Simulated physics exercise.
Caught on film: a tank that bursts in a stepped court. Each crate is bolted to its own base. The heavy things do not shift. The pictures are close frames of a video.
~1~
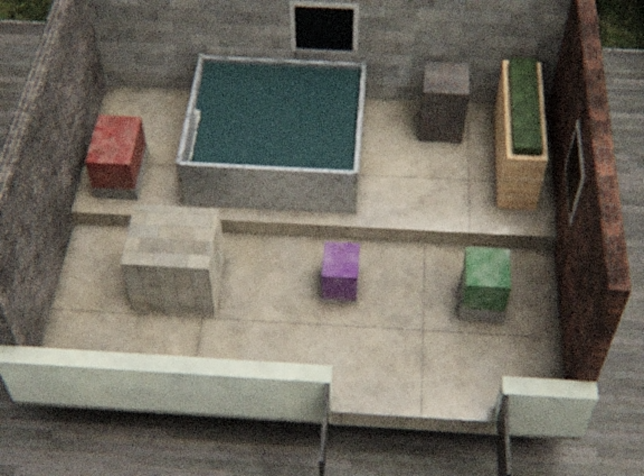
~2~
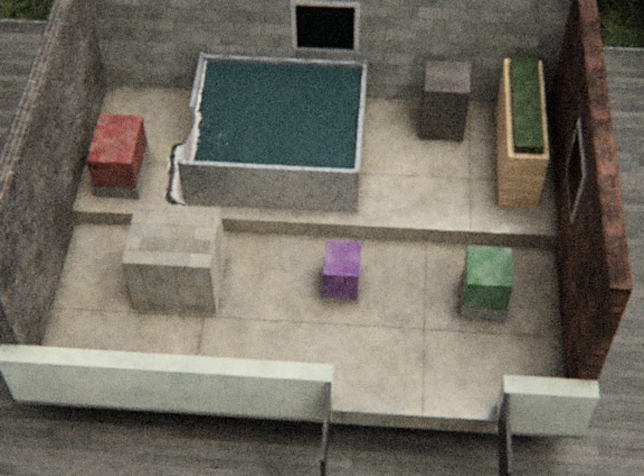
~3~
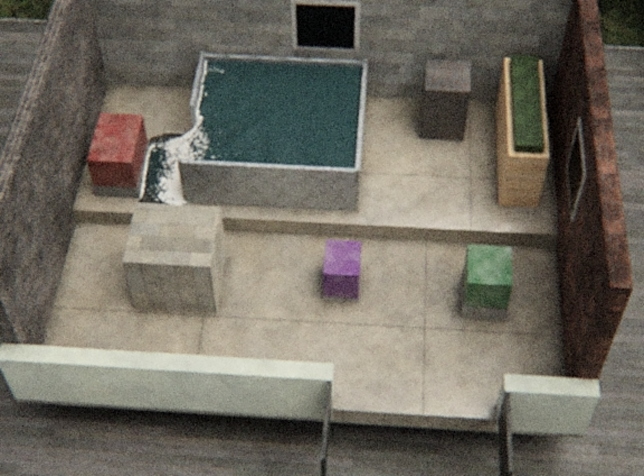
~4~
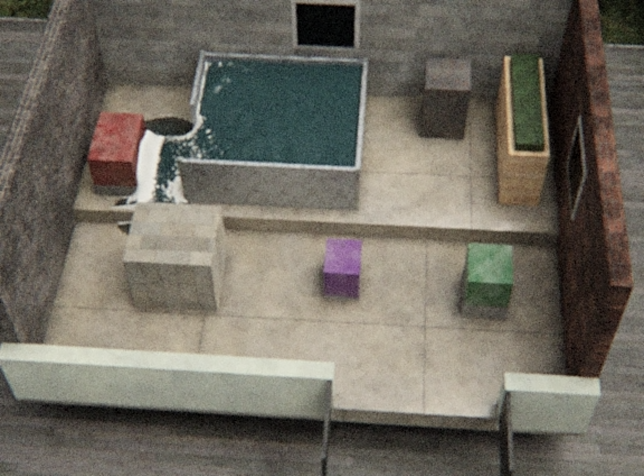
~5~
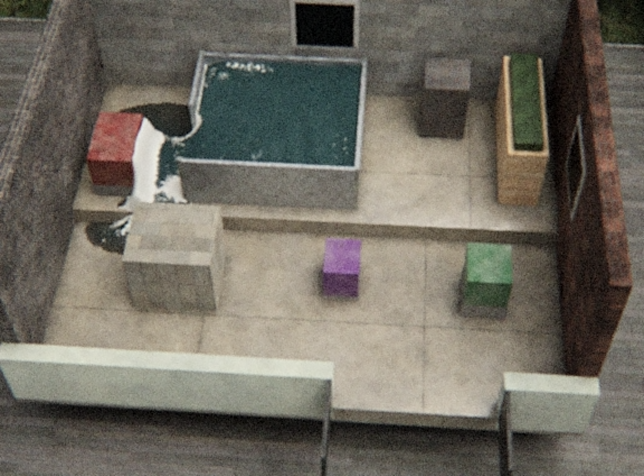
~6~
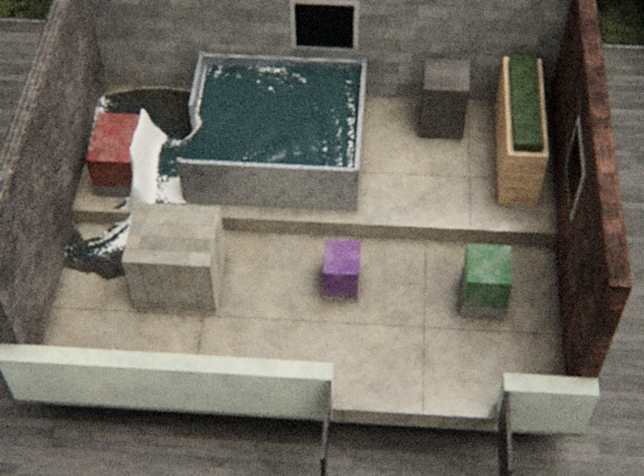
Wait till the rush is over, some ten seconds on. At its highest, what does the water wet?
One by one: The green crate keeps dry; the purple crate is soaked; the red crate is soaked.
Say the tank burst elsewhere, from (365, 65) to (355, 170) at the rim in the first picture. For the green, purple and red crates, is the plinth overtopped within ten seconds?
My reading: Green crate is topped, purple crate ends up wet, red crate keeps dry.
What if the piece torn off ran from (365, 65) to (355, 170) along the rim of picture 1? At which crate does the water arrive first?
It is the green-painted one.
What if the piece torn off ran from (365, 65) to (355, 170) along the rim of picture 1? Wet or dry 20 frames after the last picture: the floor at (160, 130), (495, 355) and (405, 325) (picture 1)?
In turn: Free of water, flooded, flooded.
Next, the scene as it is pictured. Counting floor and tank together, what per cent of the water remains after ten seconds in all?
Some 92 per cent.
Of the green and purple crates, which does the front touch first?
First comes the purple one.
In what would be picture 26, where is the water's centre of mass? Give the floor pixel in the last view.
I would point to (223, 188).
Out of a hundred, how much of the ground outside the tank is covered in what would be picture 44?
Some 85 per cent.
A moment on, water covers 25 % of the floor; the green crate not reached, the purple crate not reached, the red crate water round its plinth.
Next, water covers 35 % of the floor; the green crate not reached, the purple crate water round its plinth, the red crate water round its plinth.
Then, water covers 65 % of the floor; the green crate water round its plinth, the purple crate water round its plinth, the red crate water round its plinth.
Later, water covers 85 % of the floor; the green crate water round its plinth, the purple crate water round its plinth, the red crate water round its plinth.
In the end, water covers 90 % of the floor; the green crate stayed above the water, the purple crate was topped, the red crate was topped.
